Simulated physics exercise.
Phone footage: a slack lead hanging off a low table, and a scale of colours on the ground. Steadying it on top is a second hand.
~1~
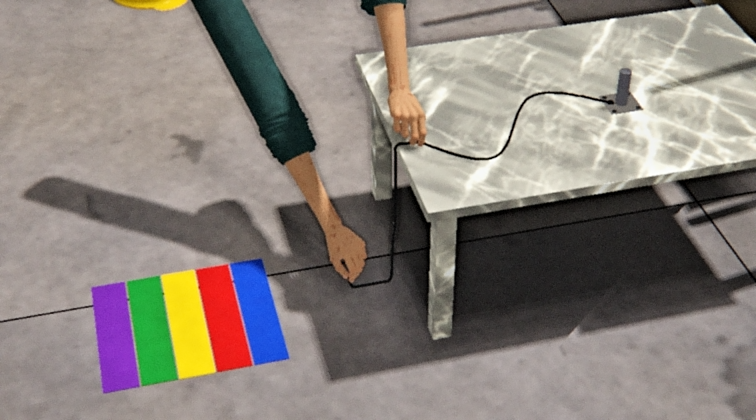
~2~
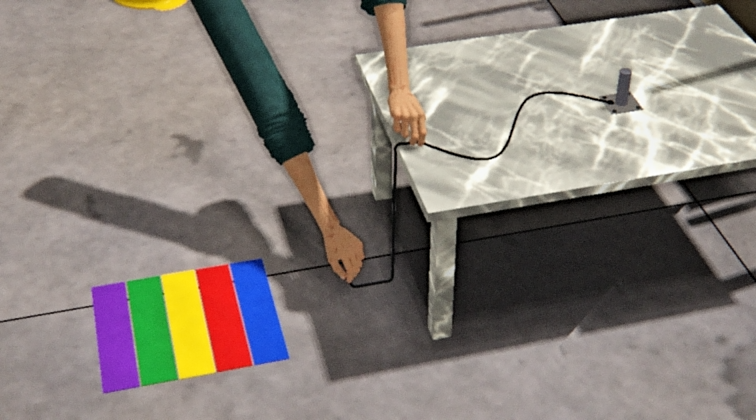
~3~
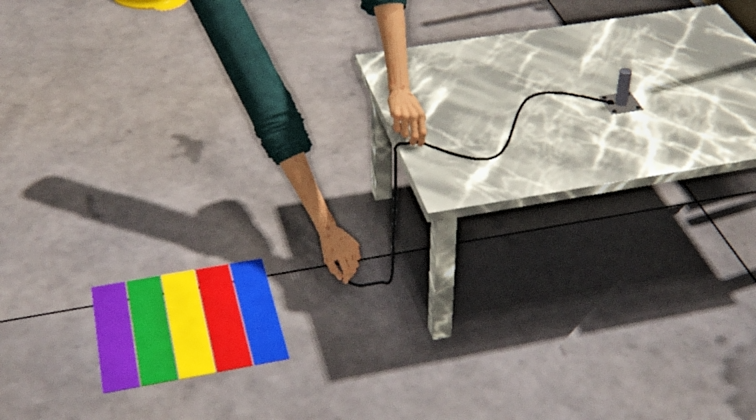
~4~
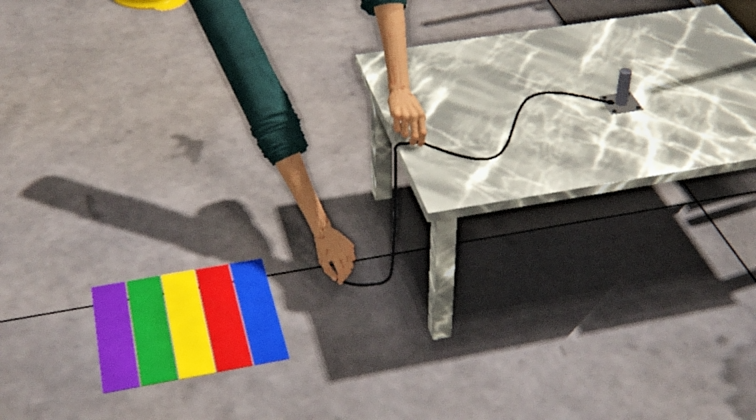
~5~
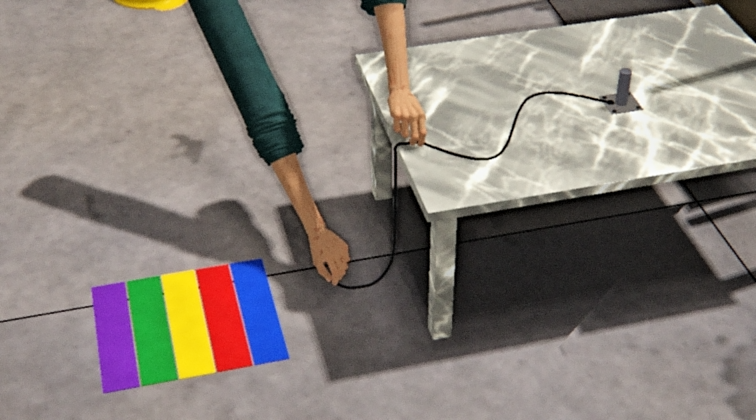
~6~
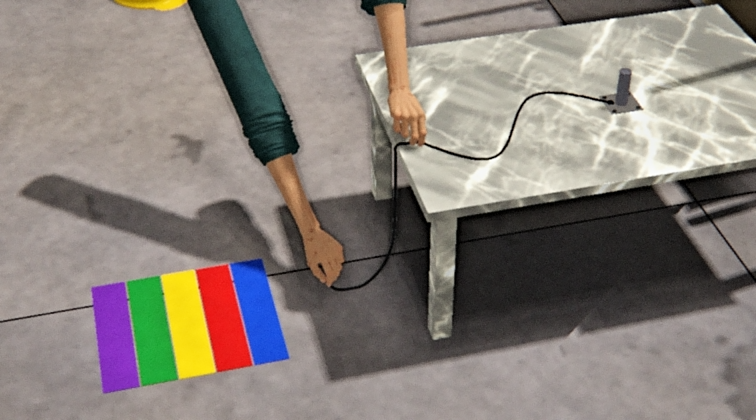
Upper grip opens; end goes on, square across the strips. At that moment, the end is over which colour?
Over green.
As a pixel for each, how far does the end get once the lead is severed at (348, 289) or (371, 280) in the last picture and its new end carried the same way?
Result 1: (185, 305). Result 2: (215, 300).
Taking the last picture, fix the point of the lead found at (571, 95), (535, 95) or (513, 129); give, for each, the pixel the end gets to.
The three spots are (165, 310), (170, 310) and (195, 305), in that order.
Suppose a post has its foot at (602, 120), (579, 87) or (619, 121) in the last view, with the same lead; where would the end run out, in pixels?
The first try gives (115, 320), the second (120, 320) and the third (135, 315).
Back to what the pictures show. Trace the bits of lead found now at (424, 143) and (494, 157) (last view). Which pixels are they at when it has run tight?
The first ends at (360, 175) and the second at (423, 140).
Soon after, end near (205, 303); over red.
Then, end near (170, 309); over yellow.
At full stretch, end near (150, 312); over green. It halts on the green strip.
